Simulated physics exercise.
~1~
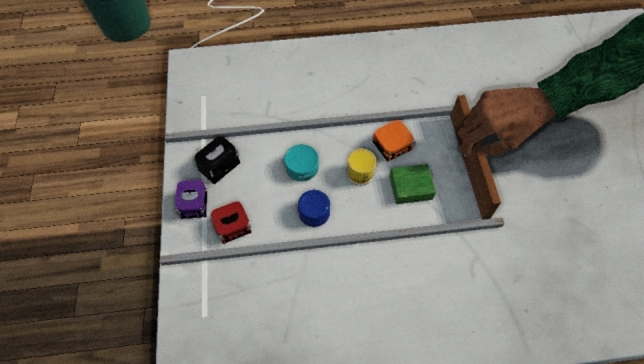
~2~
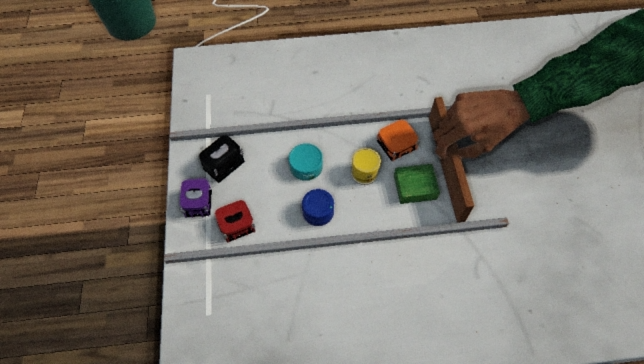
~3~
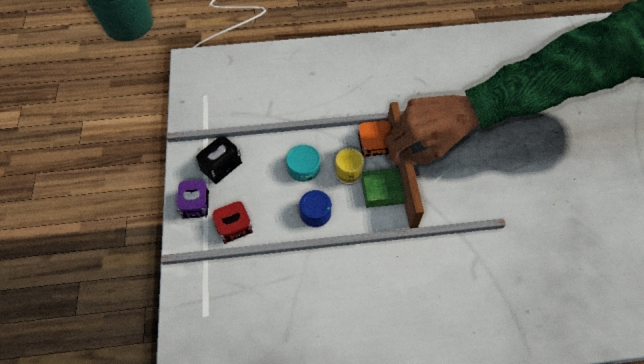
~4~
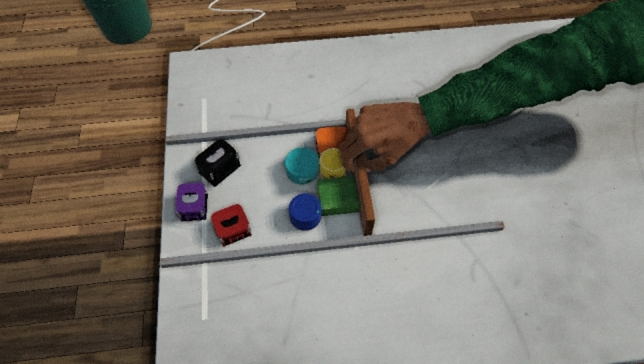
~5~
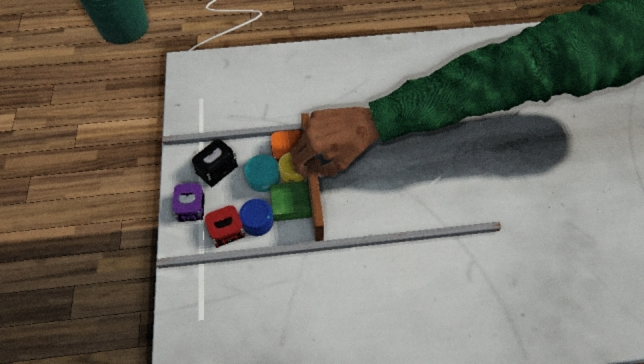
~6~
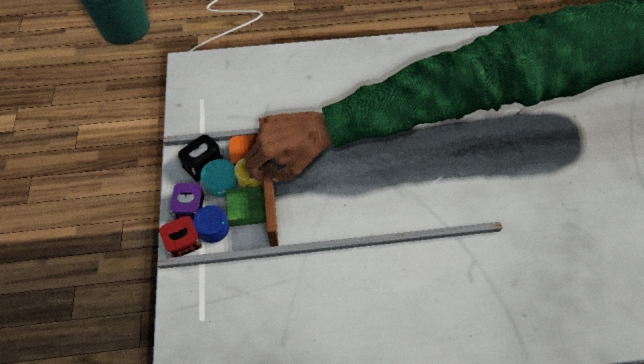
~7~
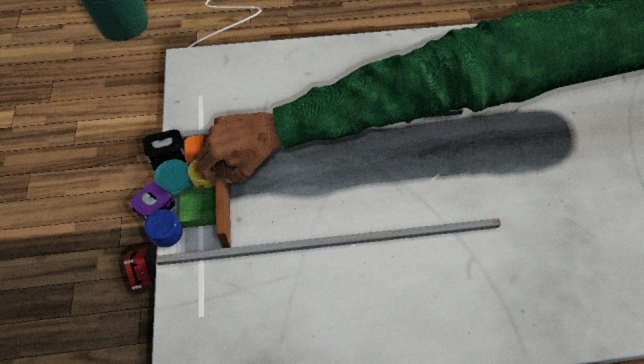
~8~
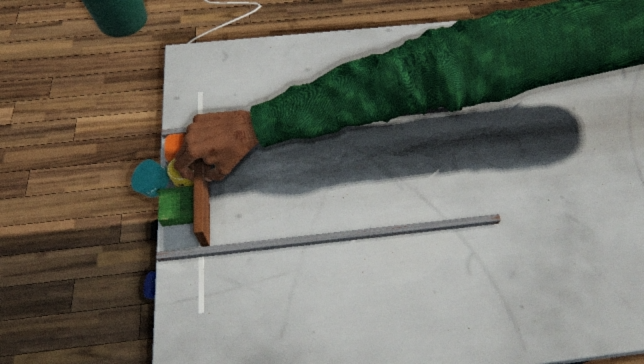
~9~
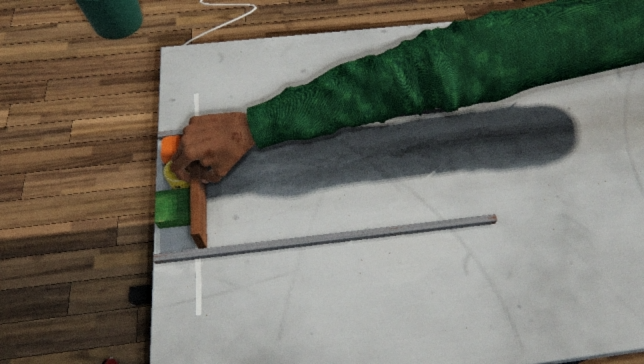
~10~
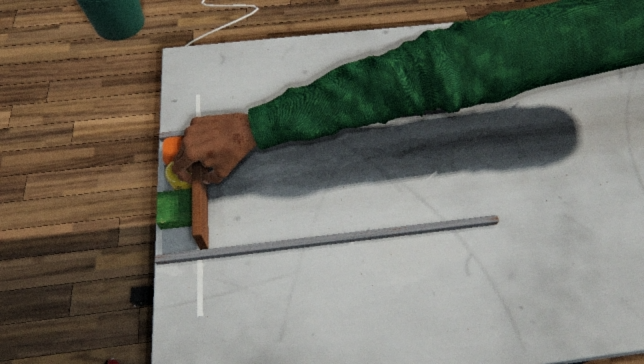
In this clip, a hand in a green sleeve pushes a wooden board leftward between two rails, gathering small colourful objects and driving five off the table's left edge. The board stops near the white tape, with the green block, orange case and yellow tin still on the table.
